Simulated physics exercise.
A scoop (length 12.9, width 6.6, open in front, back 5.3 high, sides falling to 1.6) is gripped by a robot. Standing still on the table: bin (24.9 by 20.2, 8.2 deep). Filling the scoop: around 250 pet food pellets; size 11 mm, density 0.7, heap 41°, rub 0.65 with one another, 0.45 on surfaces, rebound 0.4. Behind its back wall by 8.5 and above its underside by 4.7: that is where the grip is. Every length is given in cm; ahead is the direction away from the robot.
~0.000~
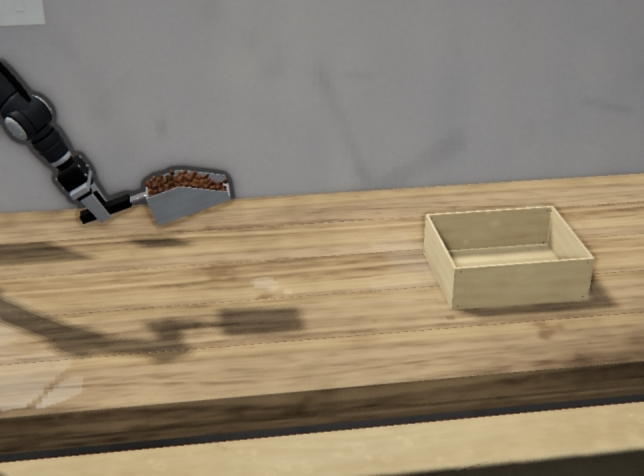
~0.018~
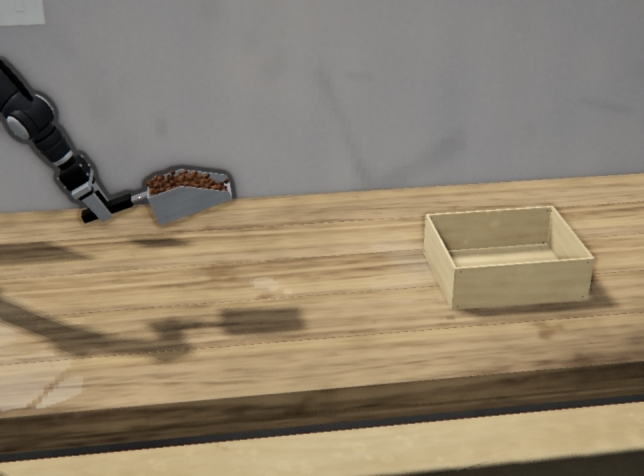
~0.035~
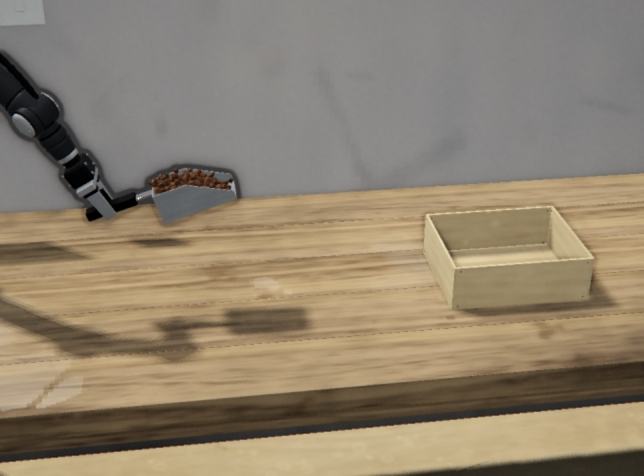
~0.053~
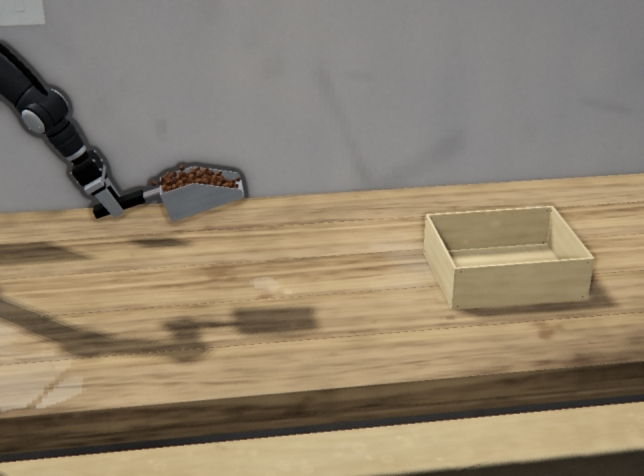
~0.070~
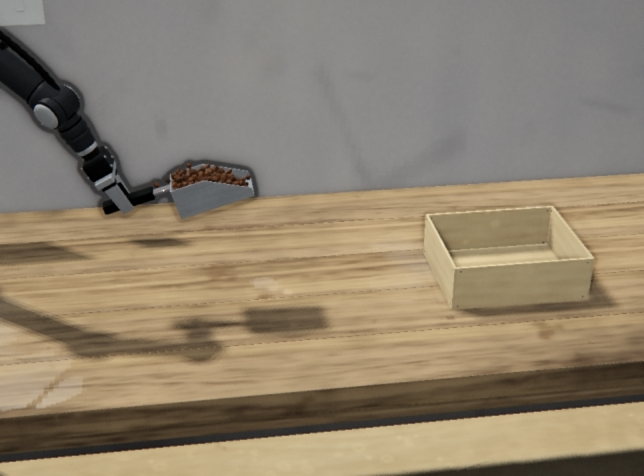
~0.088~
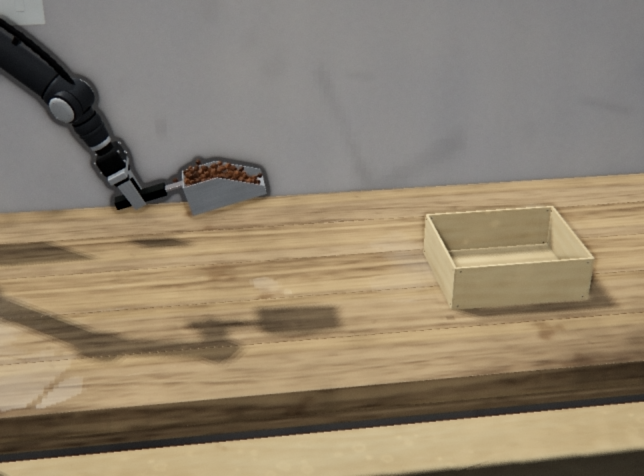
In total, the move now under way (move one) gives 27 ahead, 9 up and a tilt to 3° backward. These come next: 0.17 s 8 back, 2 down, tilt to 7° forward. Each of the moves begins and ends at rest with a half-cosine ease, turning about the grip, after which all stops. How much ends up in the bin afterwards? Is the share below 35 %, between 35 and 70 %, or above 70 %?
Between 35 and 70 %.
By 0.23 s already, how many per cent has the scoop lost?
0 %.
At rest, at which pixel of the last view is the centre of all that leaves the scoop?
Around (461, 275).
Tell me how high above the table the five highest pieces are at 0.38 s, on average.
Some 26 cm.
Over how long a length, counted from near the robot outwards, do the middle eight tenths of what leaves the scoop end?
The stretch runs around 28 cm.
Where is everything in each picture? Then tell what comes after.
In the first picture, scoop floor at (187, 204), tilted 18° backward; upper third of the load around (182, 185), from x 150 to 225, top at y 170; 254 on the scoop.
In the second picture, scoop floor at (188, 204), tilted 18° backward; upper third of the load around (183, 185), from x 150 to 225, top at y 170.
In the third picture, scoop floor at (193, 203), tilted 17° backward; upper third of the load around (187, 183), from x 150 to 230, top at y 170.
In the fourth picture, scoop floor at (200, 201), tilted 17° backward; upper third of the load around (193, 182), from x 155 to 240, top at y 170; 253 on the scoop, 1 in flight or on a rim.
In the fifth picture, scoop floor at (210, 199), tilted 16° backward; upper third of the load around (203, 179), from x 155 to 250, top at y 165; 253 on the scoop, 1 in flight or on a rim.
In the sixth picture, scoop floor at (221, 196), tilted 15° backward; upper third of the load around (214, 176), from x 160 to 260, top at y 160; 252 on the scoop, 2 in flight or on a rim.
By 0.23 s, tilted 4° backward, highest piece 29 above the table; 250 on the scoop, 4 in flight or on a rim.
By 0.38 s, tilted 3° forward, highest piece 26 above the table; 4 on the scoop, 1 in the bin, 1 on the table or floor, 248 in flight or on a rim.
By 0.65 s, tilted 7° forward, highest piece 7 above the table; 132 in the bin, 115 on the table or floor, 7 in flight or on a rim.
By 1.70 s, tilted 7° forward, highest piece 3 above the table; 132 in the bin, 122 on the table or floor.
Final count, 132 in the bin, 122 on the table or floor. That is 52 % in the bin.
